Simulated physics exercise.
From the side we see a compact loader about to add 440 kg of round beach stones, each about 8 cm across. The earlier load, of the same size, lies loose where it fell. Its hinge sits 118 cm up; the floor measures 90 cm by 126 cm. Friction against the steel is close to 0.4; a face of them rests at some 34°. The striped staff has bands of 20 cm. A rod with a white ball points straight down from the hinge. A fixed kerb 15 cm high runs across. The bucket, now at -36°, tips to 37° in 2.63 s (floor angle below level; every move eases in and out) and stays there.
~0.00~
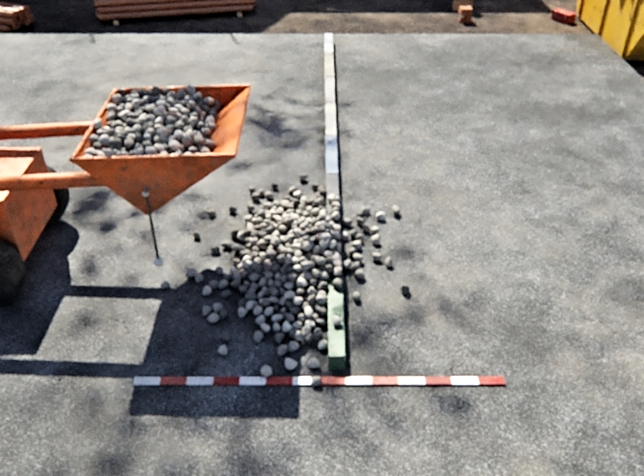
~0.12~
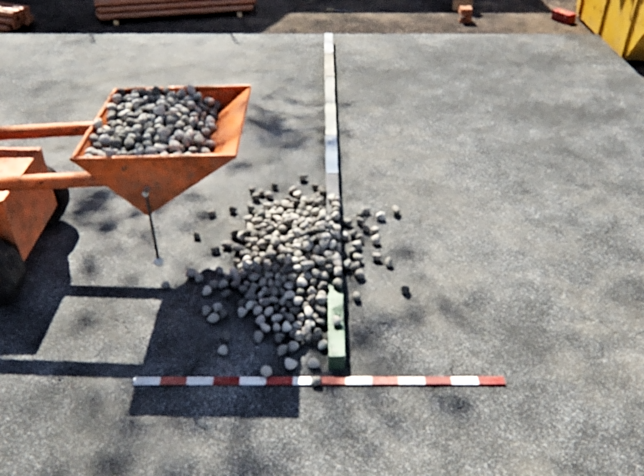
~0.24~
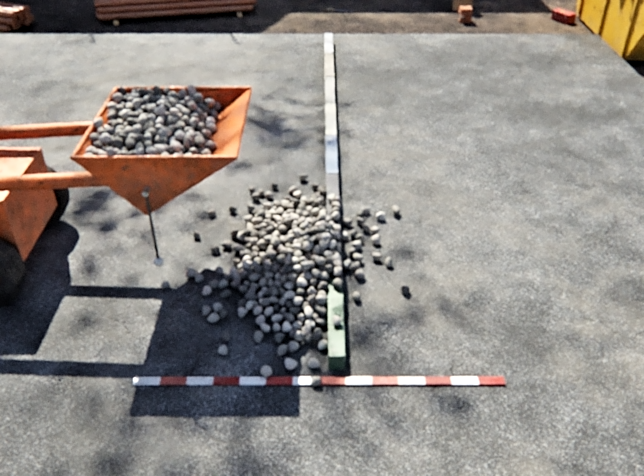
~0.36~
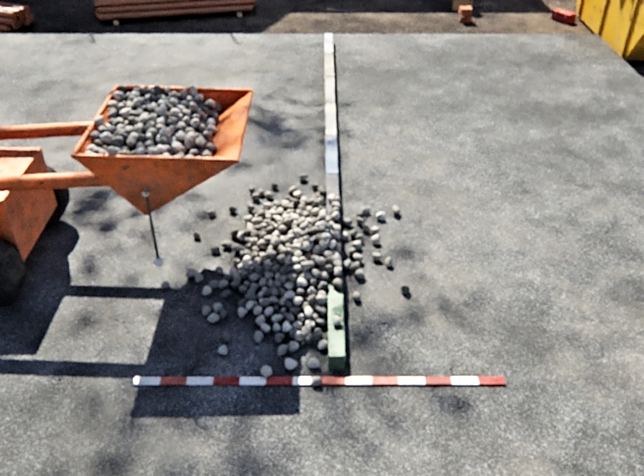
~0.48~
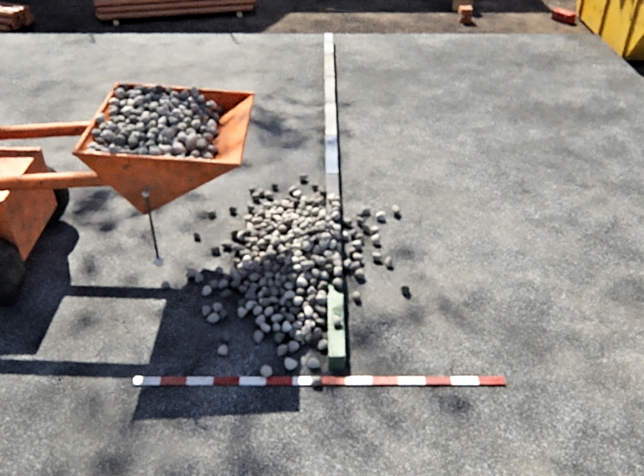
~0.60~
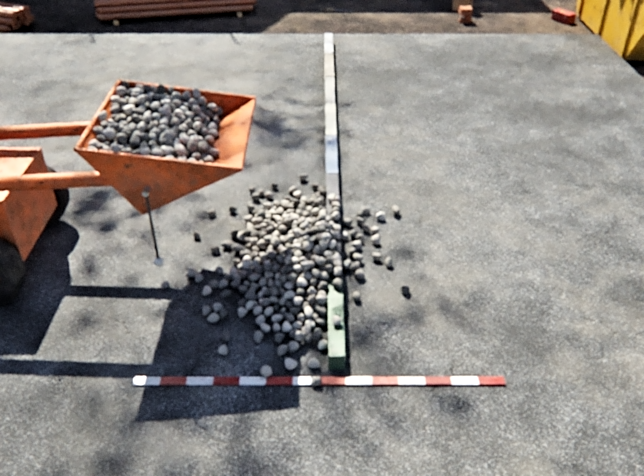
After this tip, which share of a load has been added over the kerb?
About 1 per cent.
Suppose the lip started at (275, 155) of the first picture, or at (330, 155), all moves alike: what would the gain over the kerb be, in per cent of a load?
First some 25, then 95 per cent.
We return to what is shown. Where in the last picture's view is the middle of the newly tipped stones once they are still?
Their middle is at about (264, 246).
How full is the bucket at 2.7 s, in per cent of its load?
It holds some 5 per cent.
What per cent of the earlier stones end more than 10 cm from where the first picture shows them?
About 15 per cent.
After 2.0 s the floor is at 26°; in per cent of one load, 82 in the bucket, 113 on this side of the kerb, 4 over the kerb; the foremost stones are at (383, 238).
After 2.7 s the floor is at 37°; in per cent of one load, 6 in the bucket, 190 on this side of the kerb, 4 over the kerb; the foremost stones are at (383, 238).
After 3.1 s the floor is at 37°; in per cent of one load, 0 in the bucket, 195 on this side of the kerb, 5 over the kerb; the foremost stones are at (384, 243).
After 5.8 s the floor is at 37°; in per cent of one load, 0 in the bucket, 194 on this side of the kerb, 6 over the kerb; the foremost stones are at (388, 242). Net gain over the kerb, 1.
